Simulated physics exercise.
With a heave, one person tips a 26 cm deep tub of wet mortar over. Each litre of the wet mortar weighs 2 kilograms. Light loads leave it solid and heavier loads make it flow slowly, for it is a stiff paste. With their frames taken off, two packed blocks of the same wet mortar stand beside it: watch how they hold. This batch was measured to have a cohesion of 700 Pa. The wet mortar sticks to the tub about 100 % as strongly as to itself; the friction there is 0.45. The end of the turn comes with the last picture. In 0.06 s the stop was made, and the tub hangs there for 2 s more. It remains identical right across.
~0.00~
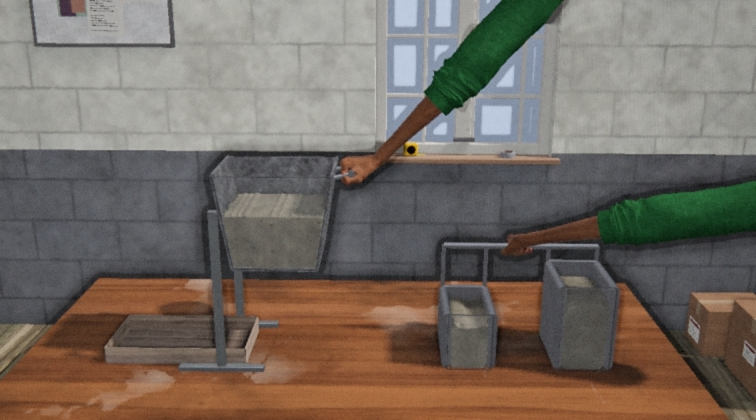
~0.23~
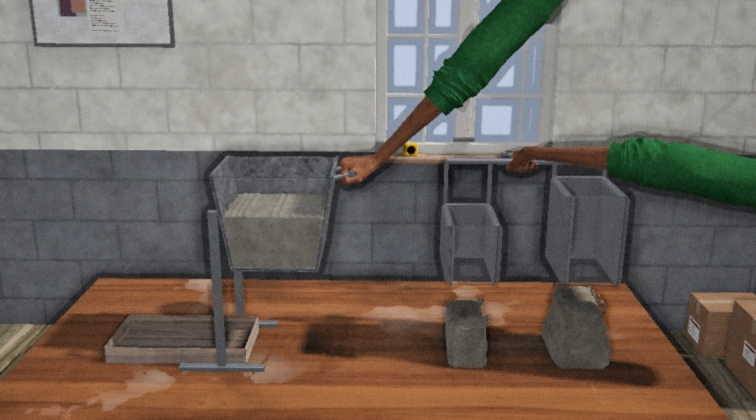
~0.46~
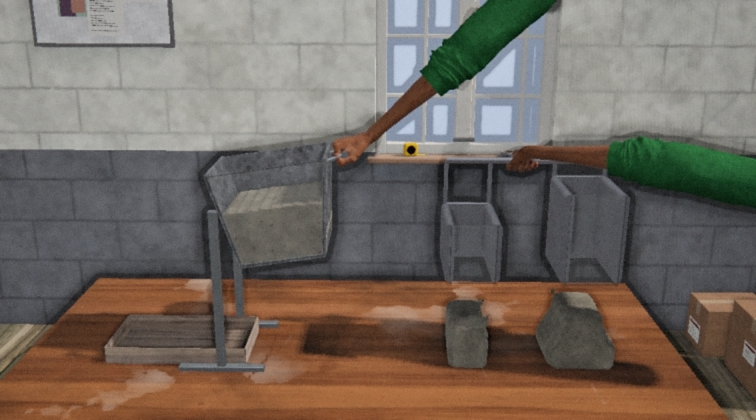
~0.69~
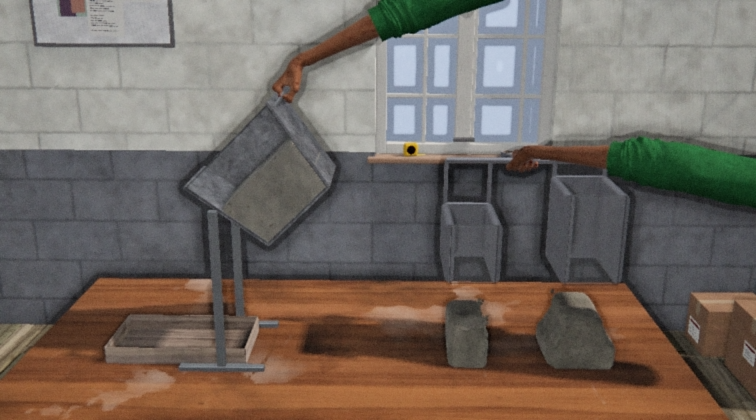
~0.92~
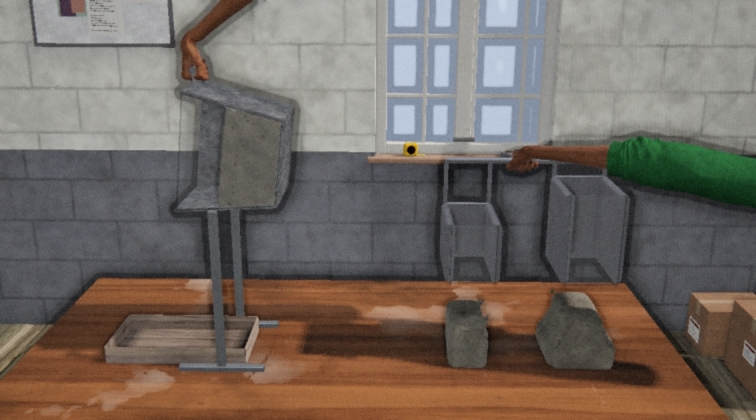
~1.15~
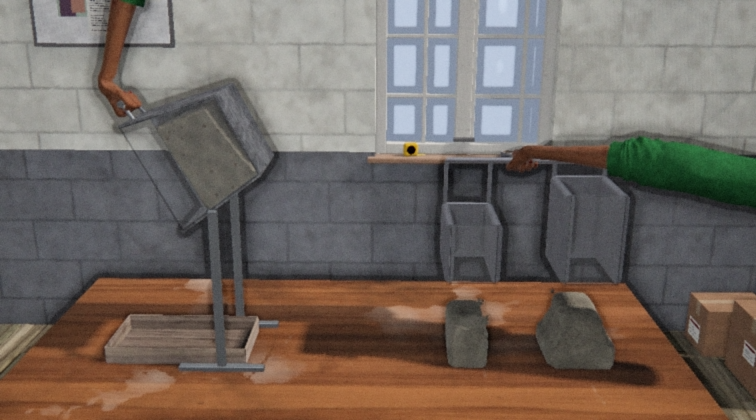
On a wooden table, one hand lifted two joined molds off wet mortar blocks, the larger sagging slightly, then another hand turned a tub of mortar far over leftward on its stand.
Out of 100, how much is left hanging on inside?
Around 0 out of 100.
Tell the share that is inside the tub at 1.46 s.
About 12 %.
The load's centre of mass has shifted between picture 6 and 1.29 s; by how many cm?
13 cm.
After 1.29 s, the tub is at 117 degrees and holds 76 %.
After 1.46 s, the tub is at 117 degrees and holds 12 %.
After 1.63 s, the tub is at 117 degrees and holds 0 %.
After 1.80 s, the tub is at 117 degrees and holds 0 %.
After 3.15 s, at the end, the tub is at 117 degrees and holds 0 %.
